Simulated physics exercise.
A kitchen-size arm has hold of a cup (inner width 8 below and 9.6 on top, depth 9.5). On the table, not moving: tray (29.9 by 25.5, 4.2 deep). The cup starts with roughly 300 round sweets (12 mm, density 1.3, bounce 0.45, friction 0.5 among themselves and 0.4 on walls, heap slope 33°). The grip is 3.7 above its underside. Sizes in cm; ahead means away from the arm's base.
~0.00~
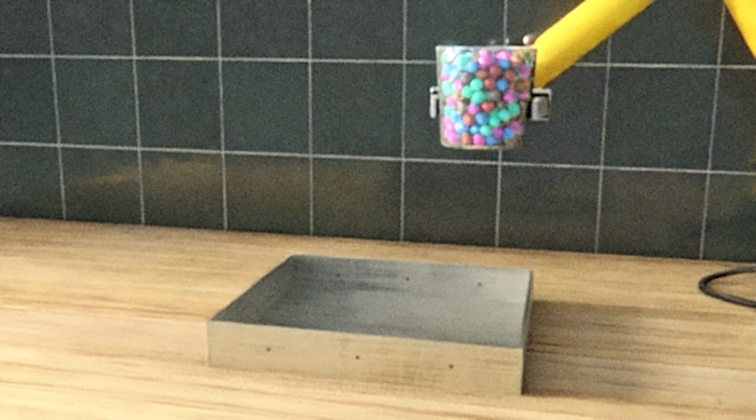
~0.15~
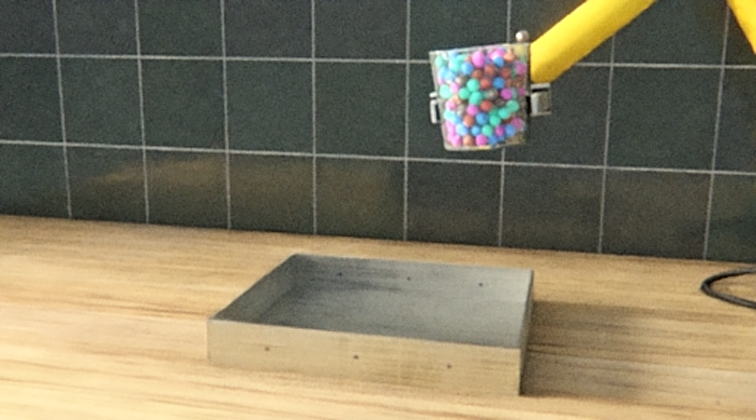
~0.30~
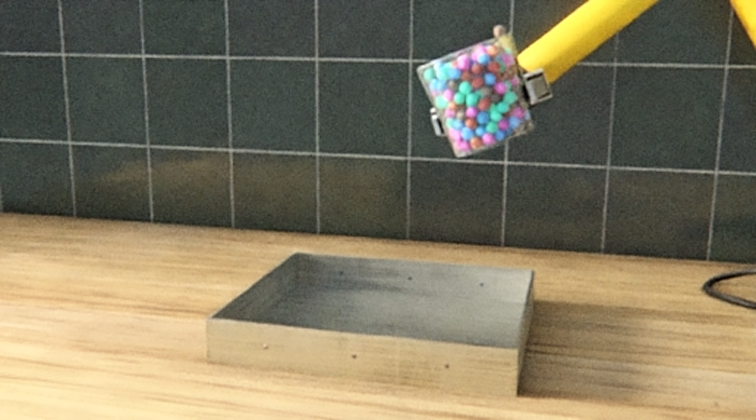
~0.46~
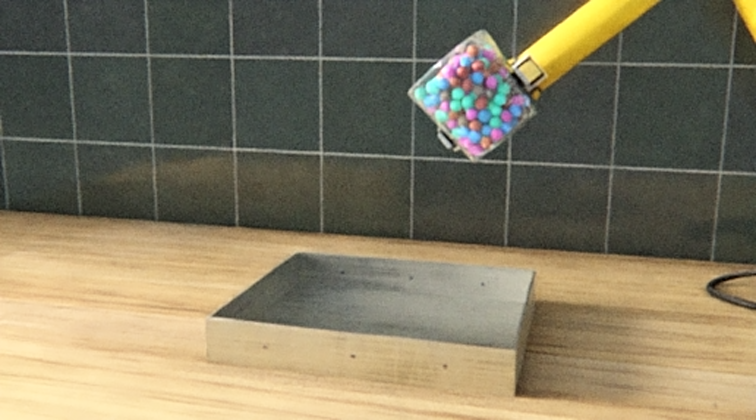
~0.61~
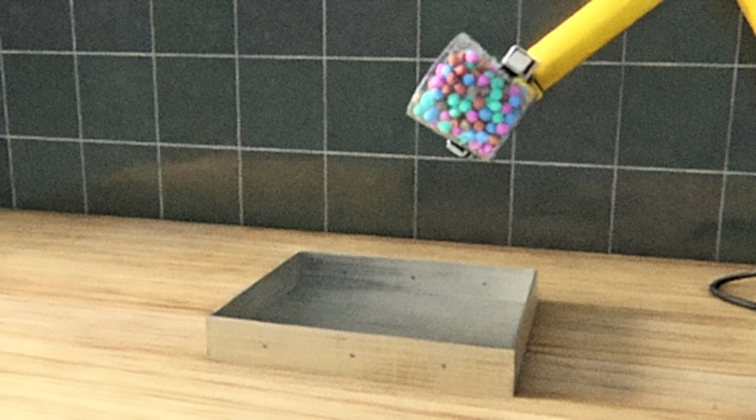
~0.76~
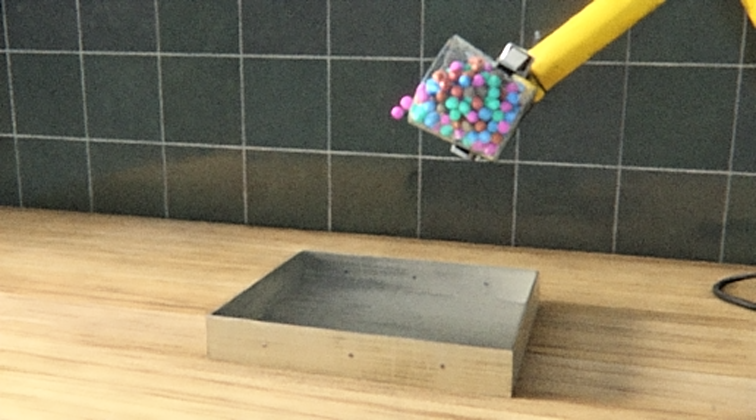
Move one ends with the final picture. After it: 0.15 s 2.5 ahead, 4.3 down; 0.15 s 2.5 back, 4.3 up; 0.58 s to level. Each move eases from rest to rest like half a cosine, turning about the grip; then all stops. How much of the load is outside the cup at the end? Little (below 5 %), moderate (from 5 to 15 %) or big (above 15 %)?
Share outside the cup: Moderate (from 5 to 15 %).
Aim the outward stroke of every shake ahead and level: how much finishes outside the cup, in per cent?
Some 25 per cent.
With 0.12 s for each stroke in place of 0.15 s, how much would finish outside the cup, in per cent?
It would be near 10 per cent.
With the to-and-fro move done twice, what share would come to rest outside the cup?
In that case some 10 per cent.
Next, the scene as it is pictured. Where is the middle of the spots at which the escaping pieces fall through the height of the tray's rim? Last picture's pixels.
Around (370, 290).
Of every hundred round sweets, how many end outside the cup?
Some 8 per cent.
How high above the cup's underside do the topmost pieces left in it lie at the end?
Some 10.0 cm.
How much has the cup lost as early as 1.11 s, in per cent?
About 5 per cent by then.
After 1.11 s, tilted 62° forward, highest piece 29 above the table; 280 in the cup, 8 in the tray, 11 in flight or on a rim.
After 1.46 s, tilted 13° forward, highest piece 30 above the table; 274 in the cup, 24 in the tray, 1 in flight or on a rim.
After 1.84 s, level, highest piece 31 above the table; 274 in the cup, 25 in the tray.
After 2.89 s, level, highest piece 31 above the table; 274 in the cup, 25 in the tray.
At rest, 274 in the cup, 25 in the tray. That is 8 % outside the cup.
